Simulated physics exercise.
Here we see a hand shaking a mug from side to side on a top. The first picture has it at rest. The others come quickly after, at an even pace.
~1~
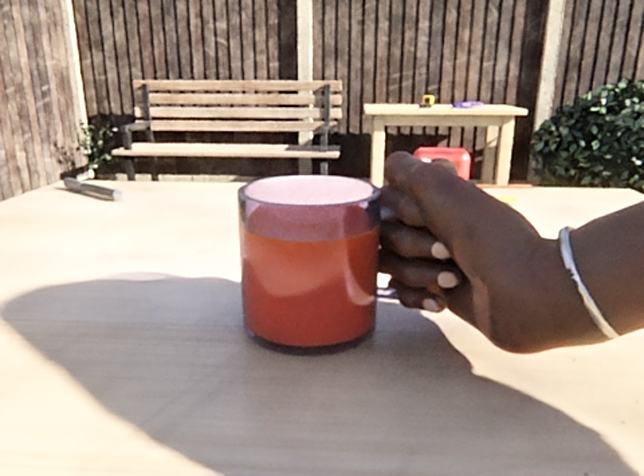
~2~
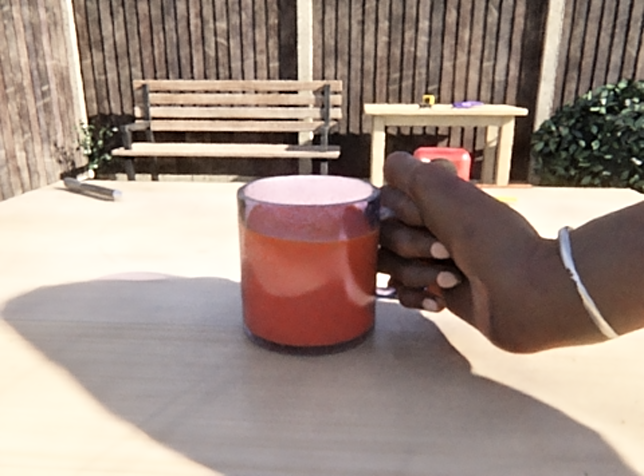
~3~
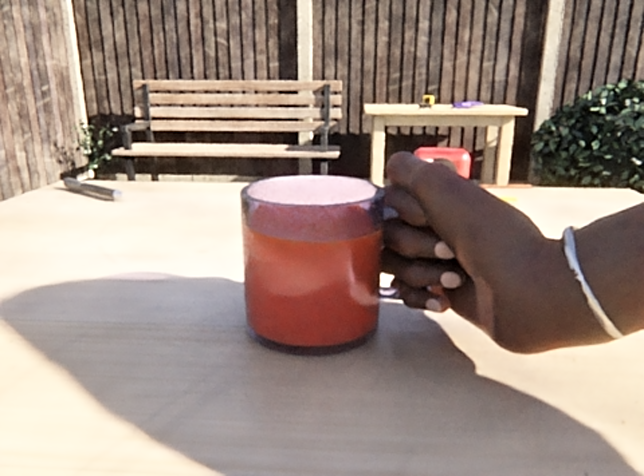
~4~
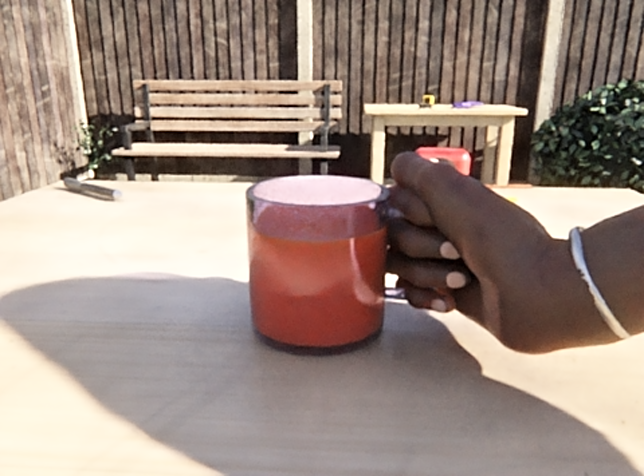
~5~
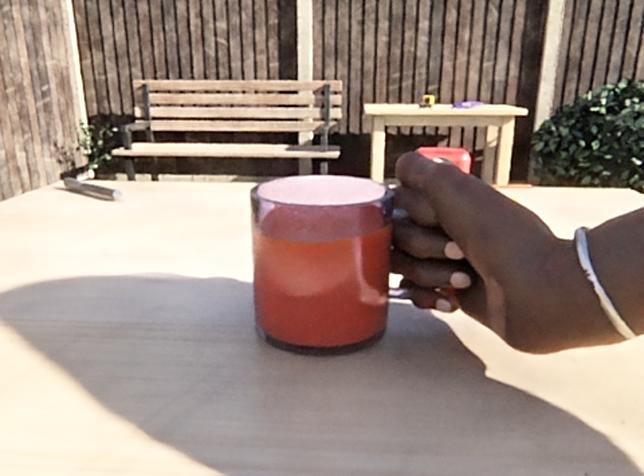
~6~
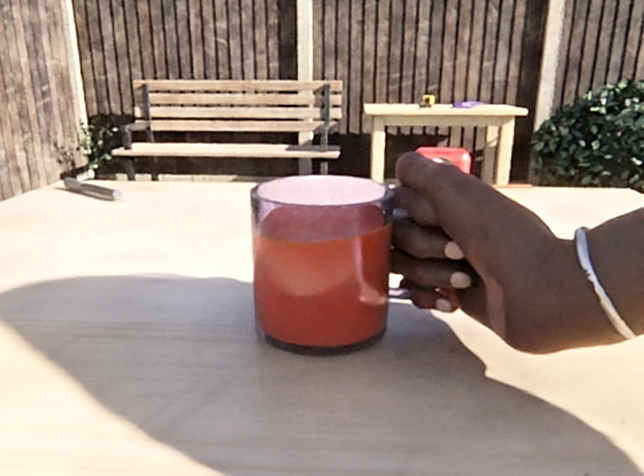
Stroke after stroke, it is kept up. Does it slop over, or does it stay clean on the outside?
It never reaches past the edge.
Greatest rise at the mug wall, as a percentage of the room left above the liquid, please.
Roughly 30 %.
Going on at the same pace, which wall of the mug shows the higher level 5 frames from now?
Clearly the left margin.
Soon after, the highest wave so far stays far below the rim.
Later, the highest wave so far climbs under half way to the rim.
In the end, the highest wave so far climbs under half way to the rim; nothing has left it.
